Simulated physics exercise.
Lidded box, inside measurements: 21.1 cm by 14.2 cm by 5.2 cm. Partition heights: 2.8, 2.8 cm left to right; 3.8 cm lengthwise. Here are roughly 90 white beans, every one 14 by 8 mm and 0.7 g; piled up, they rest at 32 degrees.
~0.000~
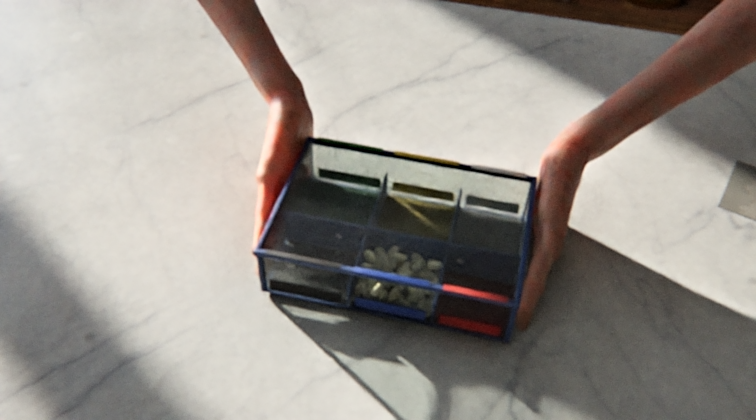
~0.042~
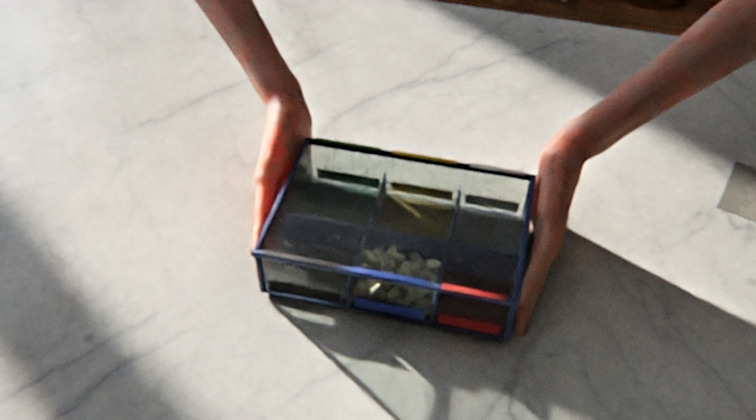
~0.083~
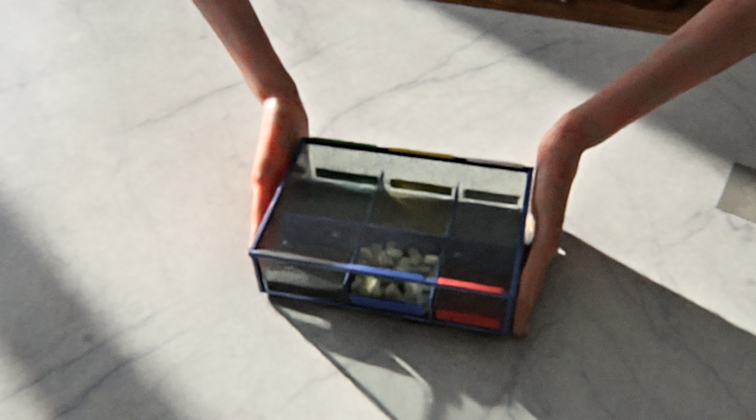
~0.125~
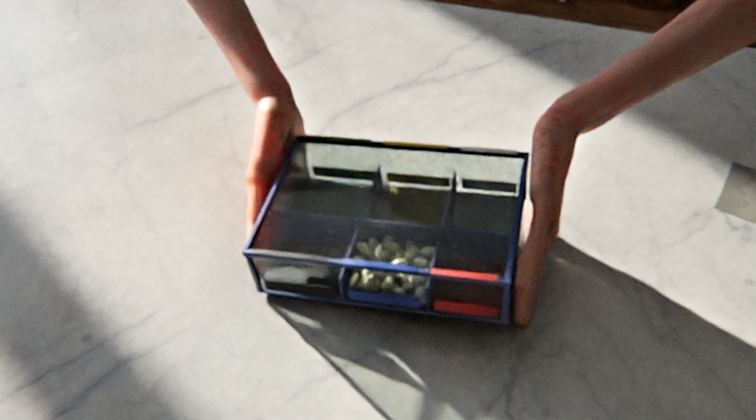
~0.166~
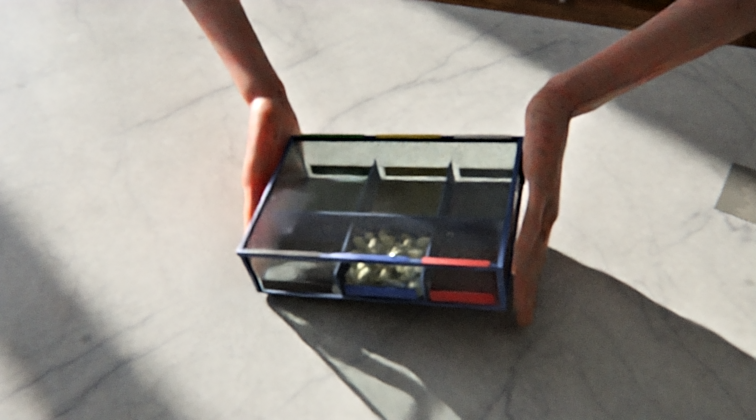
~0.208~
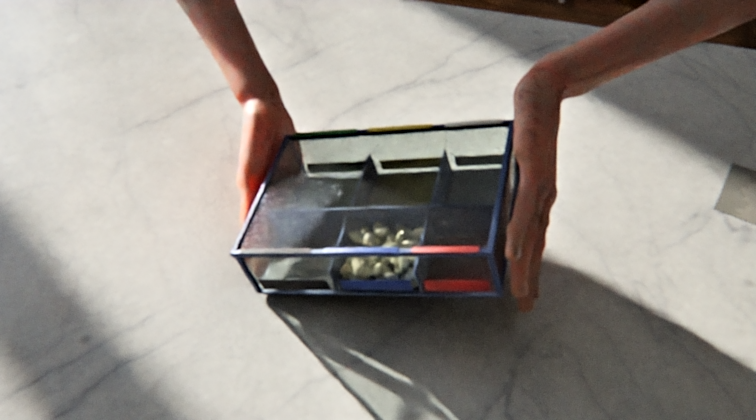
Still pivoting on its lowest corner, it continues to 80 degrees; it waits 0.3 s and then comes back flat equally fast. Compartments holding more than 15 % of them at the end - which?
Red no, blue yes, green no, yellow no, white no, black yes.
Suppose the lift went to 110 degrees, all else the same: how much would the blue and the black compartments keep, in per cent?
In per cent, blue gets 0 and black gets 90.
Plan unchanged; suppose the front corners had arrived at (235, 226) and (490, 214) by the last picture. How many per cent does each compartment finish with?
In per cent, the final split is red 0, blue 45, green 30, yellow 0, white 0, black 30.
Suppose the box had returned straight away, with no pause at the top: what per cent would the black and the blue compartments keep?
That would leave black with 55 percent and blue with 45 percent.
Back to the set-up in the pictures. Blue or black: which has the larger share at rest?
Black.
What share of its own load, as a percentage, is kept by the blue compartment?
It works out to near 40 percent.
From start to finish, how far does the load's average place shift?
6.0 cm or thereabouts.
After 0.97 s, tilt 80 degrees; blue 55 %, black 45 %.
Then, at 1.48 s, tilt 43 degrees; blue 45 %, black 55 %.
After 2.06 s, tilt 0 degrees; blue 45 %, black 55 %.
In the end, at 2.7 s, red 0 %, blue 45 %, green 0 %, yellow 0 %, white 0 %, black 55 %.
